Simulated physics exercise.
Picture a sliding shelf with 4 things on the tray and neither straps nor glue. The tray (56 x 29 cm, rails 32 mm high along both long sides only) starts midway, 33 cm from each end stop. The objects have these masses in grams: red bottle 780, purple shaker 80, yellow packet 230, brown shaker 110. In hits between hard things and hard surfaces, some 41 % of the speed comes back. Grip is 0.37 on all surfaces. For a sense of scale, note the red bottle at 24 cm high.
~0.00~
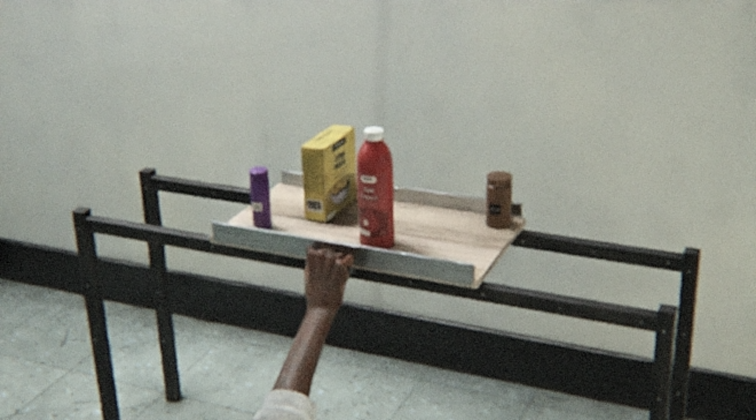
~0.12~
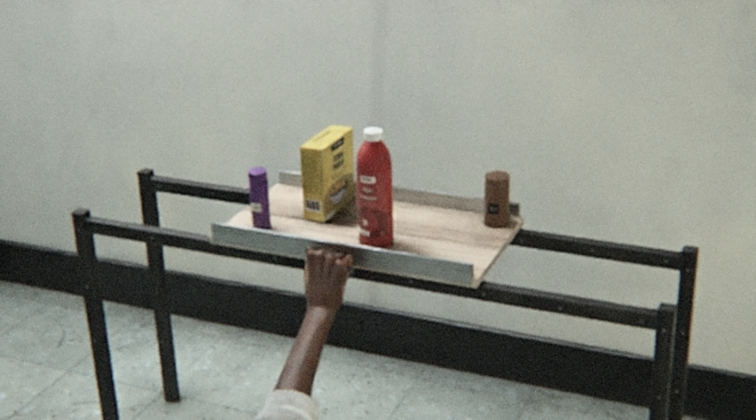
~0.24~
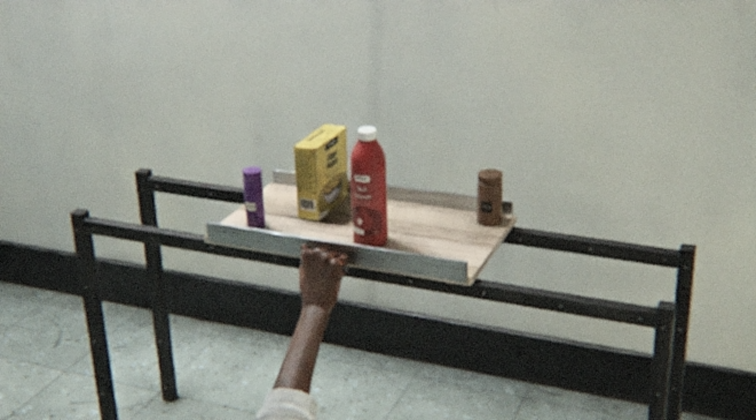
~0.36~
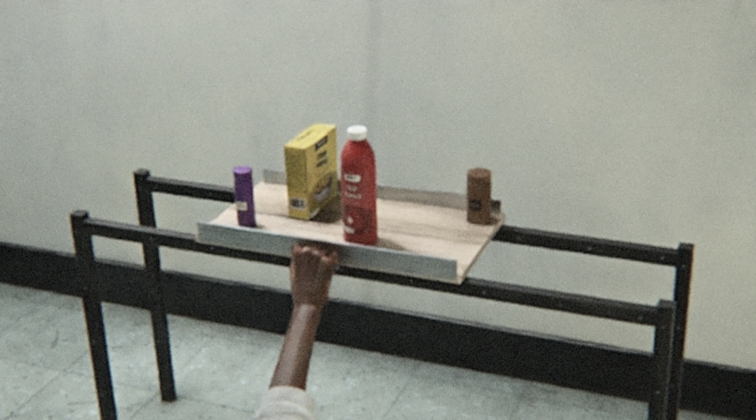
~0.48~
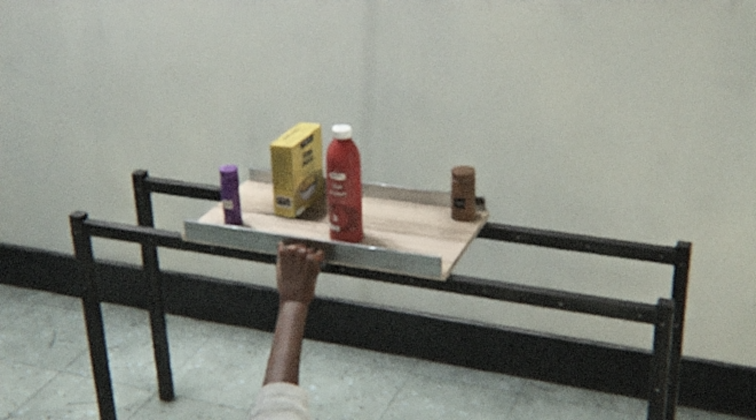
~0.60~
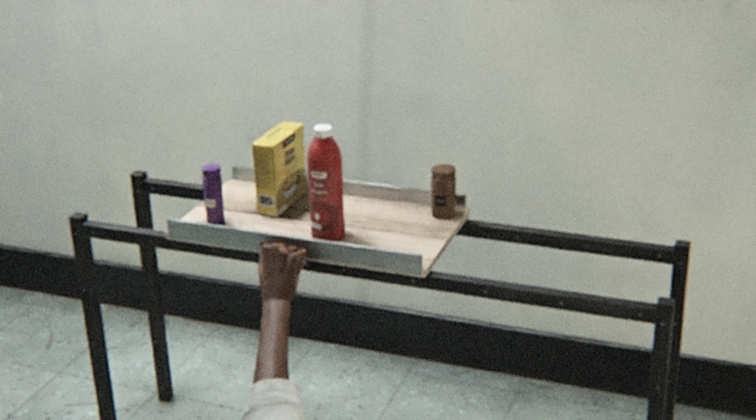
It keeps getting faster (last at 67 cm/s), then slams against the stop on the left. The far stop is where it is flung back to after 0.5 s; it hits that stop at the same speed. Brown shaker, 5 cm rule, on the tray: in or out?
In.
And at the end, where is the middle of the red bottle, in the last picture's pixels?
It finishes around (456, 239).
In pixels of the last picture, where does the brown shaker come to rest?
Near (656, 218).
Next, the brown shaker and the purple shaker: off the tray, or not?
Once it settles, the brown shaker keeps within bounds; as for the purple shaker, it has gone out of bounds.
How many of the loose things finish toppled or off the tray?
Count: 3.
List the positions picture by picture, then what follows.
In the first picture, tray midway; brown shaker (499, 200); red bottle (376, 188).
In the second picture, tray midway; yellow packet (328, 173); red bottle (375, 188).
In the third picture, tray moved 1 cm left; purple shaker (254, 198); yellow packet (322, 172).
In the fourth picture, tray moved 4 cm left; red bottle (359, 186); purple shaker (245, 198).
In the fifth picture, tray moved 7 cm left; yellow packet (298, 170); red bottle (344, 184).
In the sixth picture, tray moved 11 cm left; brown shaker (444, 192); purple shaker (214, 195).
After 1.30 s, tray moved 33 cm left; purple shaker now off the tray; brown shaker slid 5 cm near (325, 177); yellow packet leaning 39°.
After 1.80 s, tray moved 32 cm left; brown shaker slid 5 cm near (330, 178); yellow packet on its side; red bottle leaning 54°.
After 2.30 s, tray moved 23 cm left; brown shaker slid 5 cm near (369, 183); red bottle on its side; yellow packet on its side.
After 3.30 s, tray moved 21 cm right; brown shaker slid 5 cm near (571, 207); red bottle on its side; yellow packet on its side.
At rest (4.0 s), off the tray, purple shaker; tipped over on the tray, red bottle and yellow packet; brown shaker in place, give or take 5 cm. Seen from the same camera at the end, brown shaker near (656, 218).
